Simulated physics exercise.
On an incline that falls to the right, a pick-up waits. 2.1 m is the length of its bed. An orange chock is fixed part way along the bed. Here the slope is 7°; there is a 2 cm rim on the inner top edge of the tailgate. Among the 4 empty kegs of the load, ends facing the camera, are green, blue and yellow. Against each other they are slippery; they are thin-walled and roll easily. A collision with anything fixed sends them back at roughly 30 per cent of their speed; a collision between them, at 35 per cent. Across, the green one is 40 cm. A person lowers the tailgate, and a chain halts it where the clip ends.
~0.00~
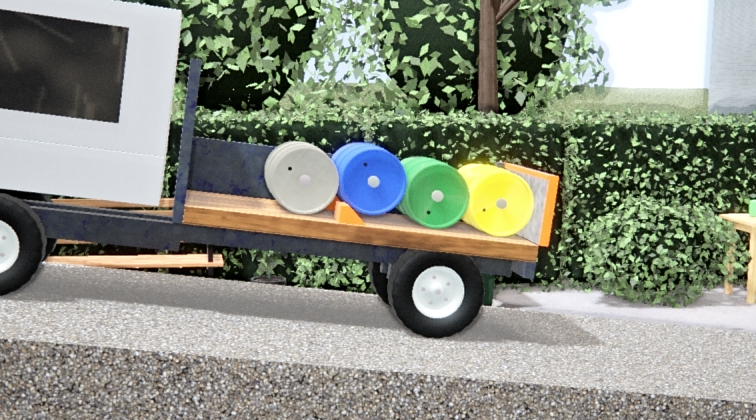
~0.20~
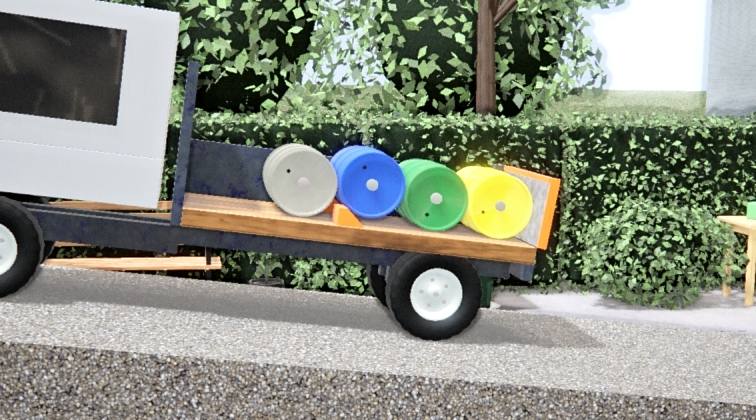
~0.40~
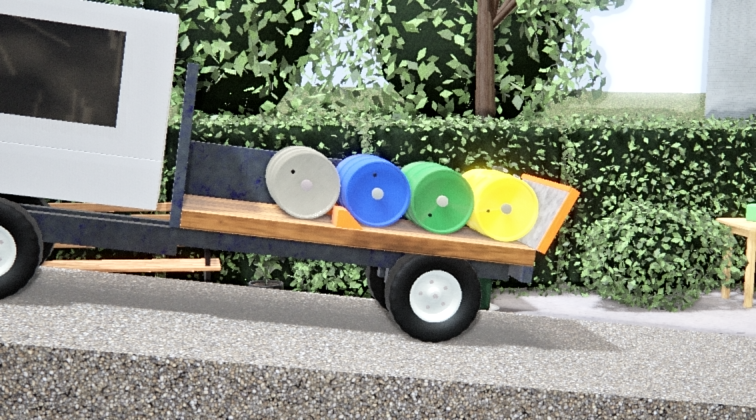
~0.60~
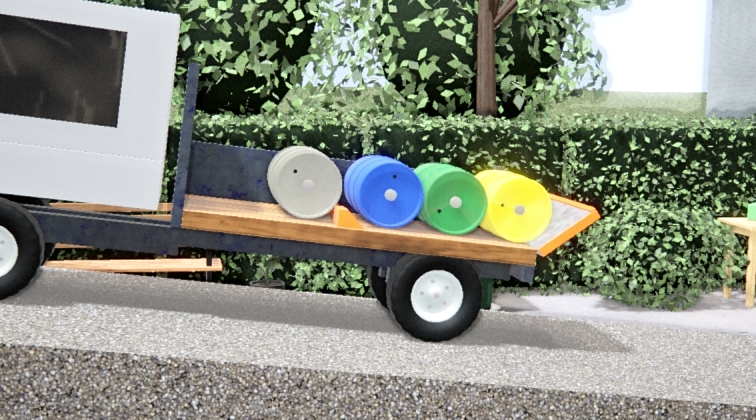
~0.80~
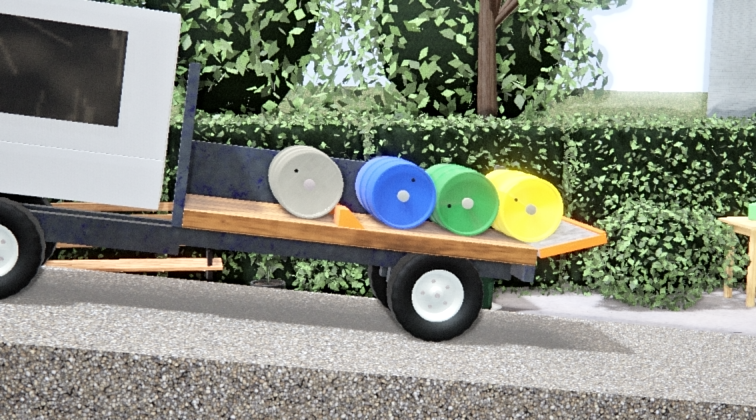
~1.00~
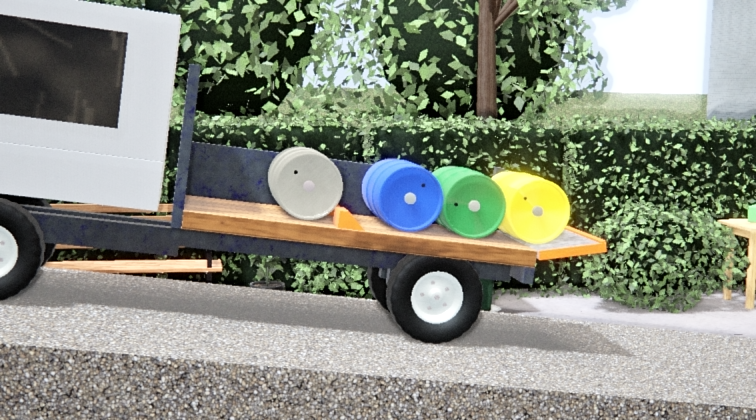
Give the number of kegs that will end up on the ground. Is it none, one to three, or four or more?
It is none.
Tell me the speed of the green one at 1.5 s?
Speed: Approx. 0.1 m/s.
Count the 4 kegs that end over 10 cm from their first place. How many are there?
3.
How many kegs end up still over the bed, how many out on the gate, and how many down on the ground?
In that order: 3, 1, 0.
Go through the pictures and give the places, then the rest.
The first frame shows green at (439, 197), blue at (374, 182), yellow at (504, 205); gate 83° above level, tip at (553, 179); 4 of the 4 make up the bottom layer on the bed.
The second frame shows green at (438, 199), blue at (373, 185), yellow at (503, 207); gate 80° above level, tip at (555, 182).
The third frame shows green at (444, 202), blue at (378, 194), yellow at (509, 210); gate 61° above level, tip at (574, 193).
The fourth frame shows green at (458, 203), blue at (391, 195), yellow at (522, 211); gate 34° above level, tip at (595, 215).
The fifth frame shows green at (470, 204), blue at (404, 196), yellow at (534, 211); gate 12° above level, tip at (602, 239).
The sixth frame shows green at (476, 207), blue at (411, 199), yellow at (540, 212); gate 6° above level, tip at (602, 247).
After 1.5 s, green is on the bed, 30 cm short of the hinge, rolling right; blue is on the bed, 70 cm short of the hinge, rolling right; yellow is on the gate, 10 cm past the hinge, rolling right; 0 of 4 are out.
At rest (2.2 s), green is on the bed, 25 cm short of the hinge; blue is on the bed, 65 cm short of the hinge; yellow is on the gate, 15 cm past the hinge; 0 of 4 are out.
